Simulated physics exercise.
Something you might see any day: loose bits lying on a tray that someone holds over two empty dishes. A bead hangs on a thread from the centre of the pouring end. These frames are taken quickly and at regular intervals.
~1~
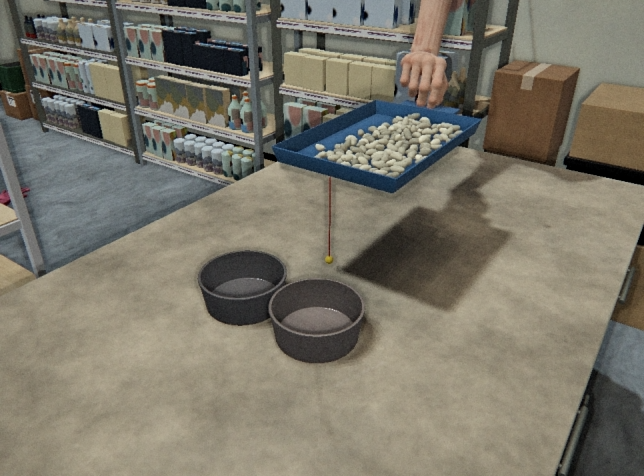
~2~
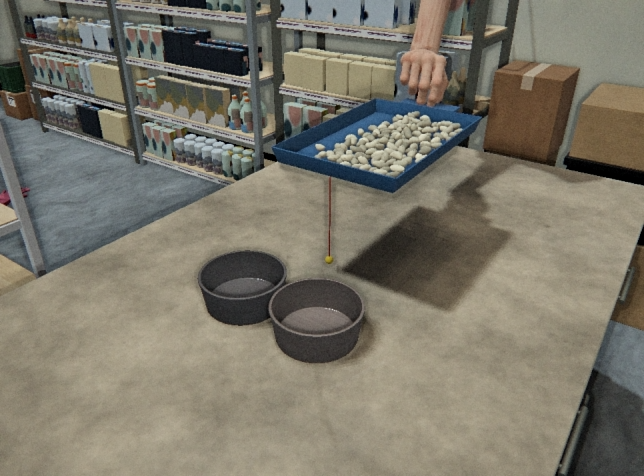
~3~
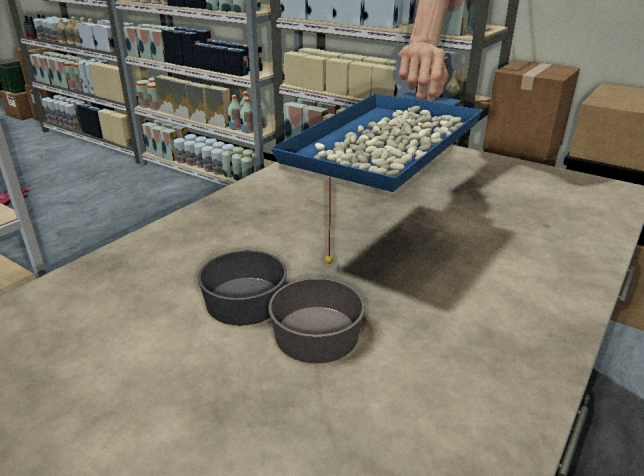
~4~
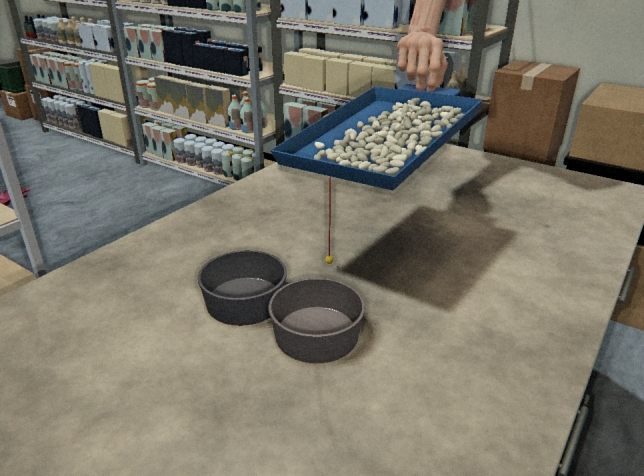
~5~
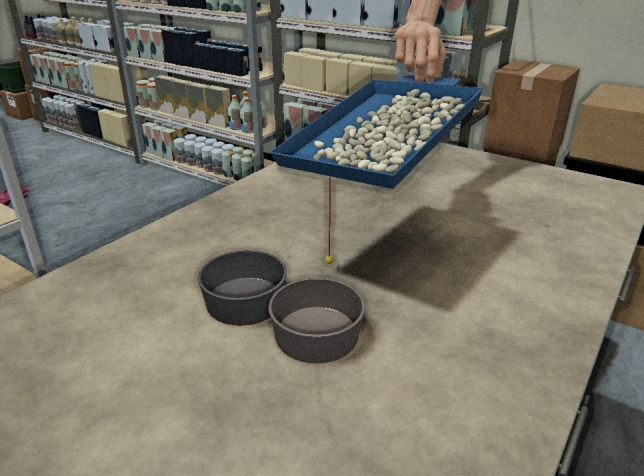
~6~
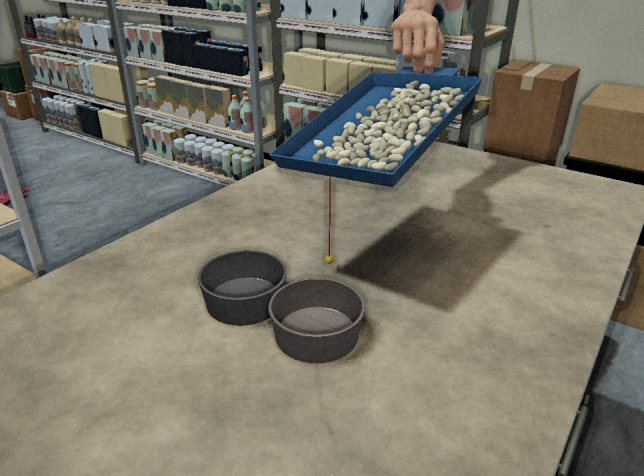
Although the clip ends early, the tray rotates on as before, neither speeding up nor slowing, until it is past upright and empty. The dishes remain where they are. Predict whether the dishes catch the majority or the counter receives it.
The dishes catch the majority.
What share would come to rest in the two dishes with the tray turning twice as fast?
Roughly 70 in a hundred.
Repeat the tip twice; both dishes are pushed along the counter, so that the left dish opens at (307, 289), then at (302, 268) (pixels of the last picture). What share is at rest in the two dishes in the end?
It would be near 20 per cent first and near 50 per cent second.
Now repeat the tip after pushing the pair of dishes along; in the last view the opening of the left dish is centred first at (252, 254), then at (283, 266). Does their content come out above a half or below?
For the two tries in order: Exceeding half, exceeding half.
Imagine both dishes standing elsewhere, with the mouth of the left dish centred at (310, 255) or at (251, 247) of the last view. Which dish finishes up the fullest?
So: The one further left first, and the one further left second.
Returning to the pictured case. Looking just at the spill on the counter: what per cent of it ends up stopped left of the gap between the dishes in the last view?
Near 40 in a hundred.
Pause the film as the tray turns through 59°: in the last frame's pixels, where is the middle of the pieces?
Somewhere about pixel (323, 127).
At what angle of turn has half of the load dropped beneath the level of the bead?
At some 100 degrees.
Just after the last frame, tray tipped steeply; almost all on the tray; just a few in the left dish; just a few in the air.
A moment on, tray tipped right over; roughly a third on the tray; roughly a quarter in the left dish; about a tenth outside both; roughly a third in the air.
Further on, tray tipped past a quarter turn; about a tenth in the right dish; roughly two thirds in the left dish; roughly a quarter outside both.
When it is over, tray tipped past a quarter turn; about a tenth in the right dish; roughly two thirds in the left dish; roughly a quarter outside both.
